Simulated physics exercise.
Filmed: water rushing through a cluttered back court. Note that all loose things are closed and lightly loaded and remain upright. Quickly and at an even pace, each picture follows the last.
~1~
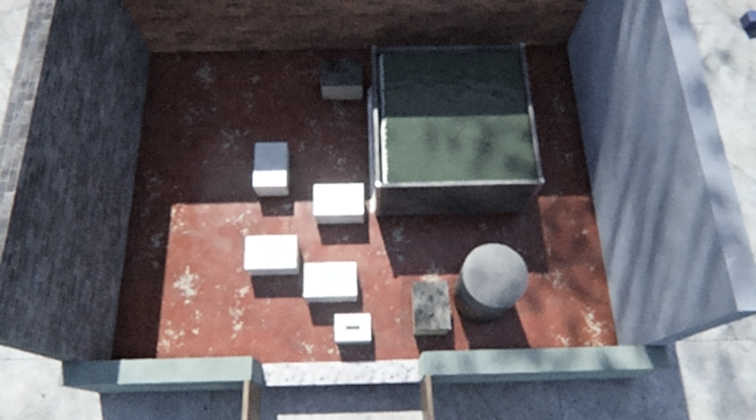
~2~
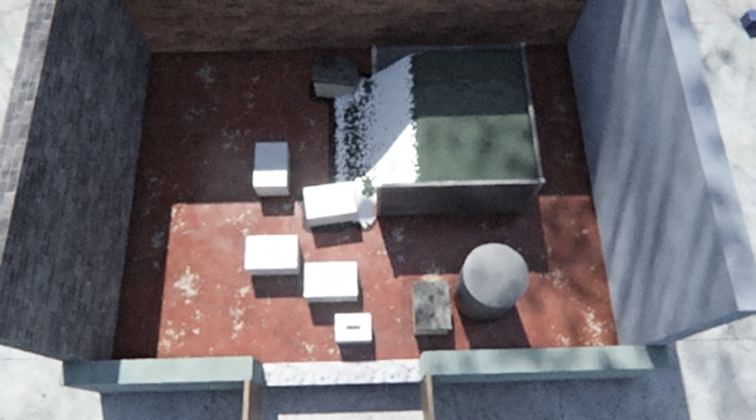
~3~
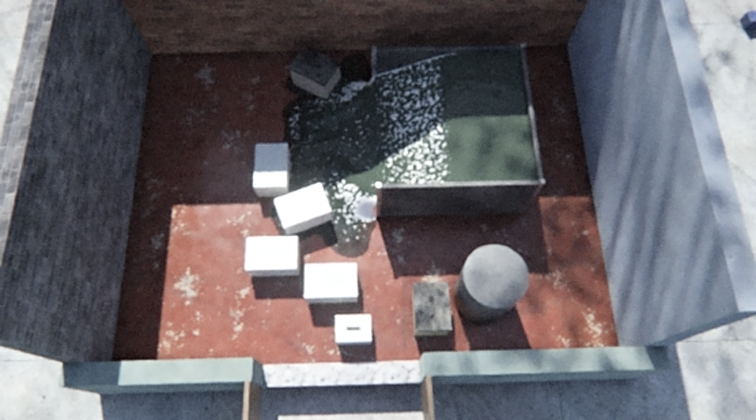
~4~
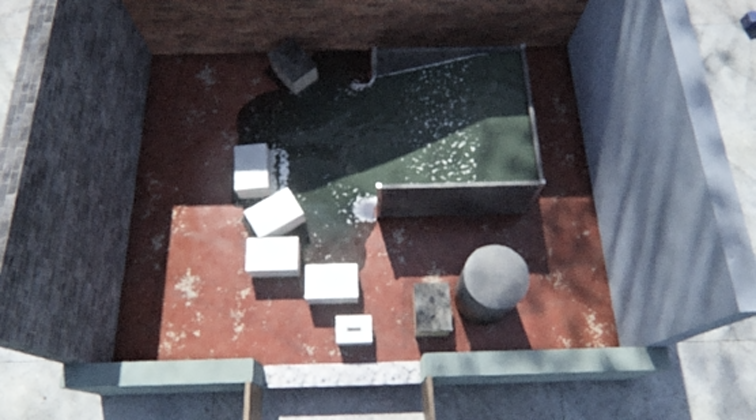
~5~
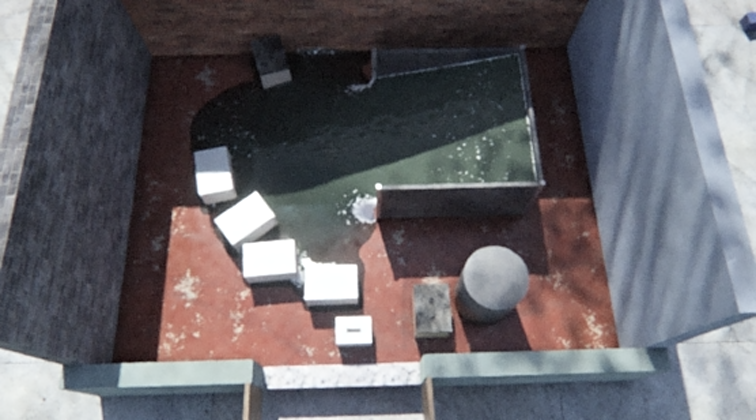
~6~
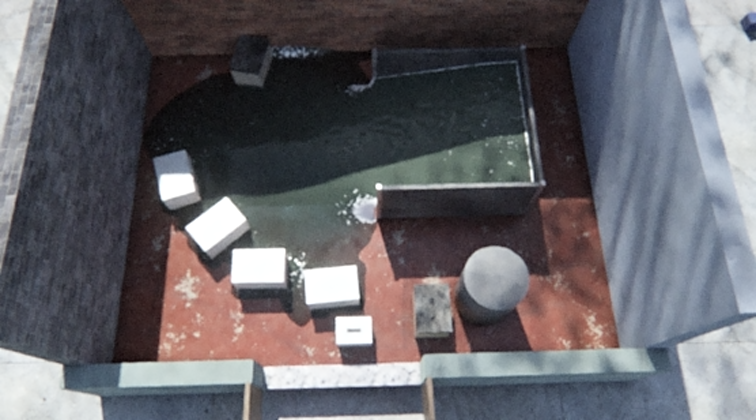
Green water bursting from the left side of a large tank in a walled court, pushing white blocks and a dark box leftward.
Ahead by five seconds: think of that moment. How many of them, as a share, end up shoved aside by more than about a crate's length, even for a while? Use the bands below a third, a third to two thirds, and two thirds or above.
It falls two thirds or above.
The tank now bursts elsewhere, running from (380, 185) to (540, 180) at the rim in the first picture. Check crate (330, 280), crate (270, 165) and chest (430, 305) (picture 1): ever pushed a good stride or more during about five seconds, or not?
One after the other: Shifted that much, short of that, pushed that far.
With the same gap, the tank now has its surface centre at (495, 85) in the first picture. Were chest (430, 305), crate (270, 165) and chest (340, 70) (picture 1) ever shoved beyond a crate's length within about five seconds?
Well, in order they come out as stayed within it, moved that far and moved that far.
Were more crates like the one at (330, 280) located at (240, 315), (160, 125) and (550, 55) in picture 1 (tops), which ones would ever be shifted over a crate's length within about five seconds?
One by one: Knocked well away; knocked well away; hardly budges.
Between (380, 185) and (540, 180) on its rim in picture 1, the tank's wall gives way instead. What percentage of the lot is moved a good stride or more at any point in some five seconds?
I'd put it at about 60 percent.
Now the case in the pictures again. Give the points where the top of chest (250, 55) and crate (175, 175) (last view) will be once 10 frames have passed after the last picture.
They end up at about pixels (178, 55) and (125, 237).
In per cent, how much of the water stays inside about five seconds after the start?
92 %.
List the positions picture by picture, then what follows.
The first picture shows a crate at (339, 199) rests on the ground; a chest at (341, 71), on the bottom; 0 of 7 have shifted.
The second picture shows a crate at (330, 200) rests on the ground, close to its start; a chest at (336, 70) rests on the ground, close to its start; 2 of 7 have shifted.
The third picture shows a crate at (302, 205) rests on the ground, a stride from its start; a chest at (314, 65), on the bottom, a stride from its start; 2 of 7 have shifted.
The fourth picture shows a crate at (274, 212) rests on the ground, a stride from its start; a chest at (292, 59), on the bottom, a stride from its start; 3 of 7 have shifted.
The fifth picture shows a crate at (245, 218) rests on the ground, a stride from its start; a chest at (269, 54), on the bottom, a stride from its start; 3 of 7 have shifted.
The sixth picture shows a crate at (216, 224), on the bottom, a stride from its start; a chest at (249, 54), on the bottom, a stride from its start; 4 of 7 have shifted.
A moment on, 4 of 7 are well off their spots; 2 afloat.
Next, 4 of 7 are well off their spots; 4 afloat.
Later, 6 of 7 are well off their spots; 4 afloat.
In the end, 6 of 7 are well off their spots, and 6 have been at some point; 6 afloat.
